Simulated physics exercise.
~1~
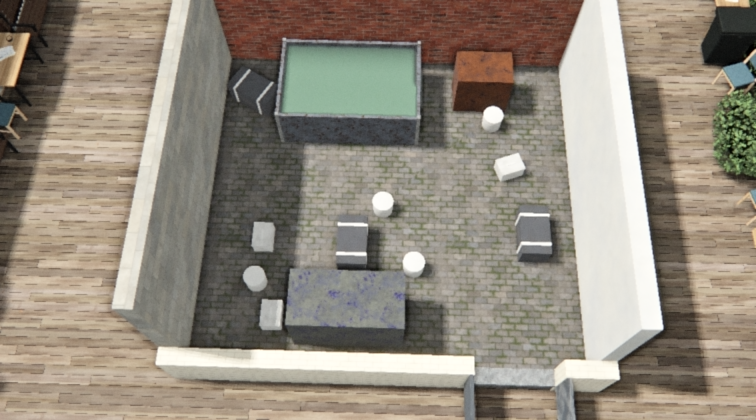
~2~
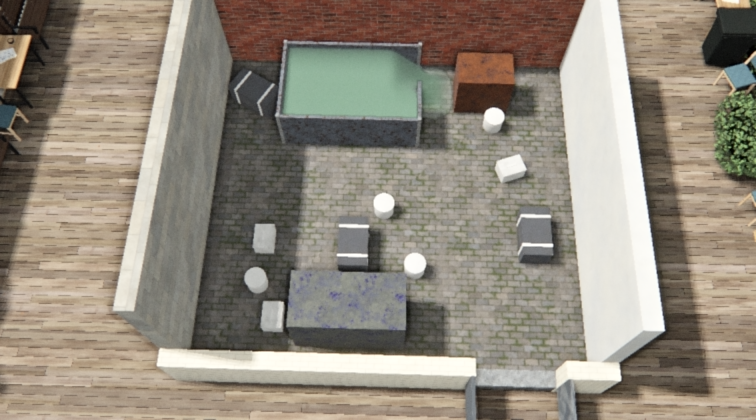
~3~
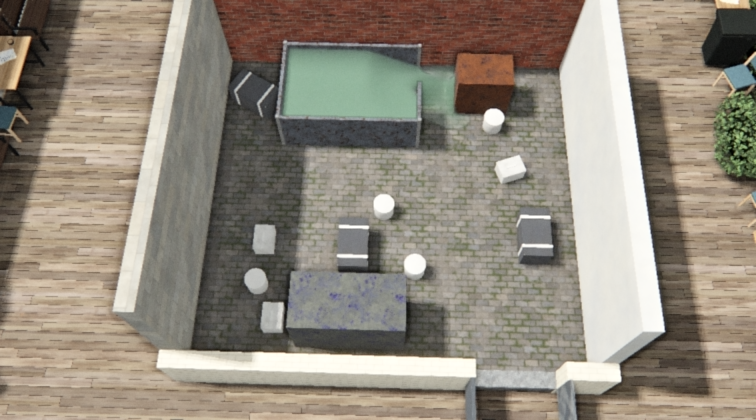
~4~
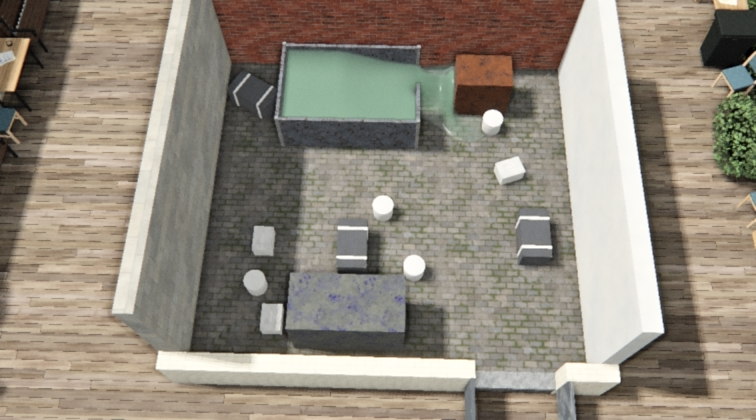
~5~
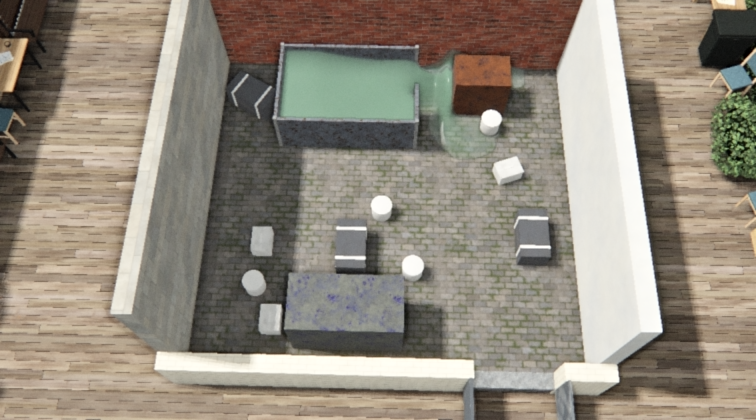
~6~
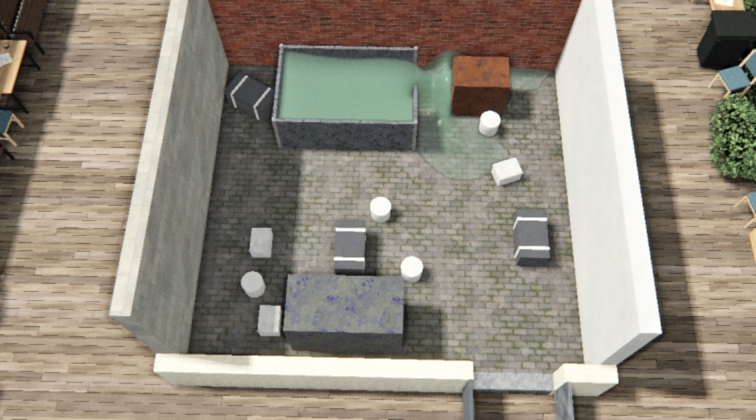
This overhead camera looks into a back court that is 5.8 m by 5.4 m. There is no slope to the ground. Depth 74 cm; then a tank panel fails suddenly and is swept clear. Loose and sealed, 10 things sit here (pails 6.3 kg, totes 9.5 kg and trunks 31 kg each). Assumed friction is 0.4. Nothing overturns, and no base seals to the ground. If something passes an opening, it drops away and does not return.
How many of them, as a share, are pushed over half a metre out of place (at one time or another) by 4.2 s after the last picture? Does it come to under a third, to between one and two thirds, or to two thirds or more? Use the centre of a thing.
Under a third.
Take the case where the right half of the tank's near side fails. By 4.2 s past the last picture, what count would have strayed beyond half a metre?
Count: 7.
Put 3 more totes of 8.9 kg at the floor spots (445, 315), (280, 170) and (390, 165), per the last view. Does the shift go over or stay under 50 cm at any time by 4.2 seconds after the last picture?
Each in turn ends up beyond the limit, within the limit, within the limit.
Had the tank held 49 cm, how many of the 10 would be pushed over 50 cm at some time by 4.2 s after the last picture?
That would make 1 of them.
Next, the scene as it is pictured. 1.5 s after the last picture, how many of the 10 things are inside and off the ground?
Count: 0.
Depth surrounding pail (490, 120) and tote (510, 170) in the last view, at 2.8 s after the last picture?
I'd put it at 6 cm and 10 cm respectively.
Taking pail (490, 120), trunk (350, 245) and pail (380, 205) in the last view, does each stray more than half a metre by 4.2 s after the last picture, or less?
Taking them in turn, the answers are smaller, smaller and smaller.
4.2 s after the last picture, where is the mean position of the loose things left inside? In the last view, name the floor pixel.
It sits at about (365, 253).
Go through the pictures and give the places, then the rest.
In the first picture, a pail at (383, 201) rests on the ground; a tote at (511, 164) rests on the ground; 3.2 m2 under water; 0 of 10 have shifted.
In the second picture, a pail at (384, 203) rests on the ground; a tote at (512, 166), on the bottom; 3.6 m2 under water; 0 of 10 have shifted.
In the third picture, a pail at (384, 204), on the bottom; a tote at (511, 166) rests on the ground; 4.1 m2 under water; 0 of 10 have shifted.
In the fourth picture, a pail at (383, 205) rests on the ground; a tote at (510, 168), on the bottom; water covers 4.4 m2; 0 of 10 have shifted.
In the fifth picture, a pail at (382, 205), on the bottom; a tote at (509, 168) rests on the ground; water covers 4.9 m2; 0 of 10 have shifted.
In the sixth picture, a pail at (381, 206) rests on the ground; a tote at (508, 169) rests on the ground; 5.8 m2 under water; 0 of 10 have shifted.
Then, 0.4 s after the last picture 0 of 10 are over 50 cm from their spots; 0 afloat.
Then, 1.5 s after the last picture 0 of 10 are over 50 cm from their spots; 0 afloat.
Then, 2.8 s after the last picture 3 of 10 are over 50 cm from their spots; 1 afloat.
Then, 4.2 s after the last picture 3 of 10 are over 50 cm from their spots, and 3 have been at some point; 3 afloat.
